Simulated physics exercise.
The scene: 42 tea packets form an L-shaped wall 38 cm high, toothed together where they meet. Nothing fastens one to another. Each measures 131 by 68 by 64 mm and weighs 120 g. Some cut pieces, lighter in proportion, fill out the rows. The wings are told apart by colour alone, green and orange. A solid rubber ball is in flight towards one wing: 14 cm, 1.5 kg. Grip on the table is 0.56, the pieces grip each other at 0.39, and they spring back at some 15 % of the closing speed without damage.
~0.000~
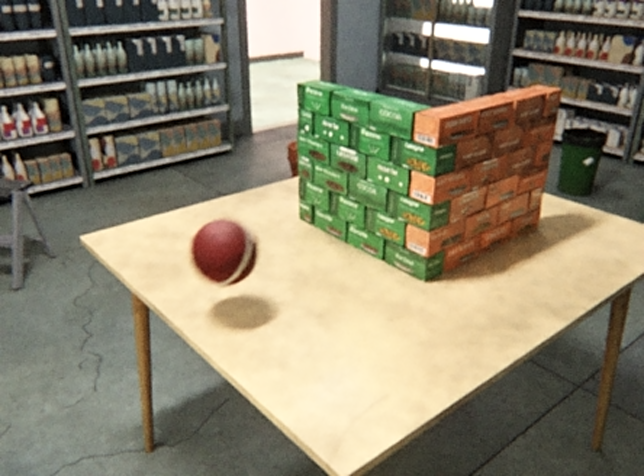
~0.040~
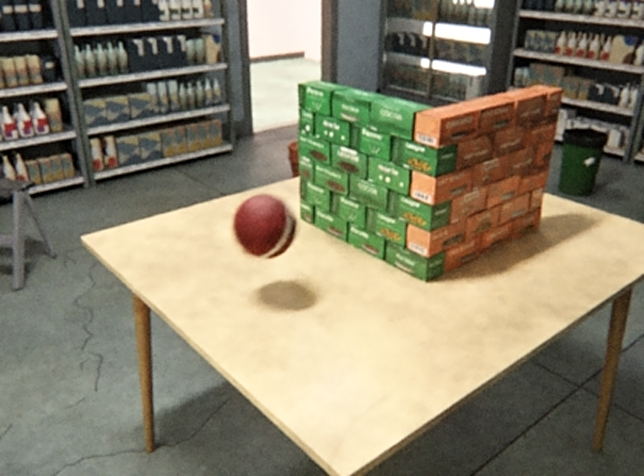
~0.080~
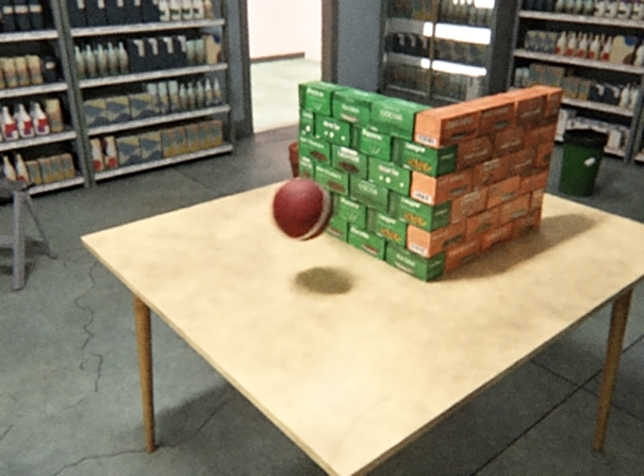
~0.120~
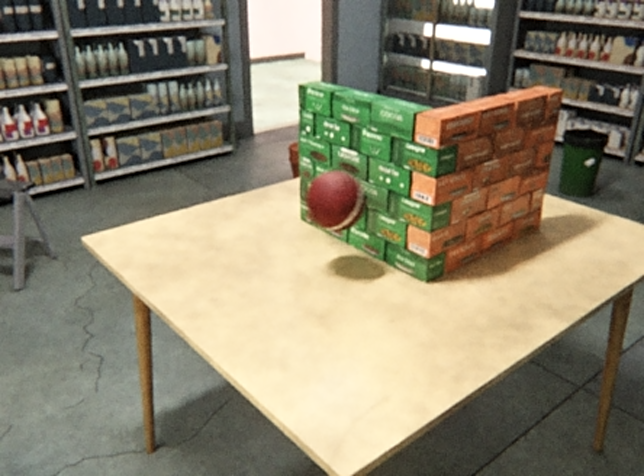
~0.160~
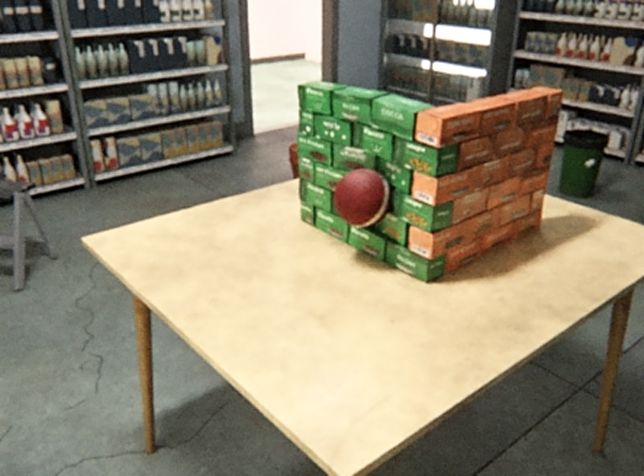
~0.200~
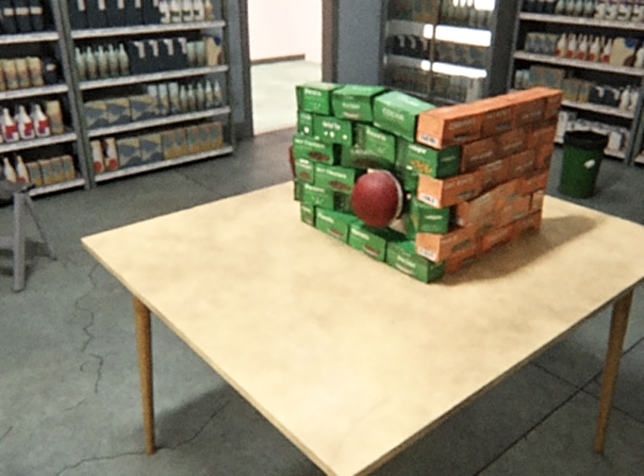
In the video, a dark red ball flies rightward above a wooden table toward an L-shaped wall of green and orange packets, then strikes the green side and pushes into it, shifting and tilting the packets around it.
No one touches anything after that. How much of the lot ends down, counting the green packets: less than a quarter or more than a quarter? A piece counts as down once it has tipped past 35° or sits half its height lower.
It comes to upwards of a quarter.
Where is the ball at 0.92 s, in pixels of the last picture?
Near (511, 169).
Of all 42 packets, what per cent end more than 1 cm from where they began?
Shifted: 70 per cent.
After 0.36 s, ball still moving; 4 of the 21 green packets down (4 of 42 in all colours); top green packet 6° from how it stood; top orange packet 6° from how it stood.
After 0.92 s, ball still moving; 12 of the 21 green packets down (13 of 42 in all colours); top green packet 56° from how it stood, 11 cm lower; top orange packet 56° from how it stood, 25 mm lower.
After 1.42 s, ball still moving; 17 of the 21 green packets down (18 of 42 in all colours); top green packet 32 cm lower; top orange packet on its side.
In the end (2.2 s), ball rolling away; 18 of the 21 green packets down (19 of 42 in all colours); top green packet 32 cm lower; top orange packet 46° from how it stood, 28 cm lower. That is 86 per cent. From the last view, middles, top green packet near (344, 248), top orange packet near (300, 225).
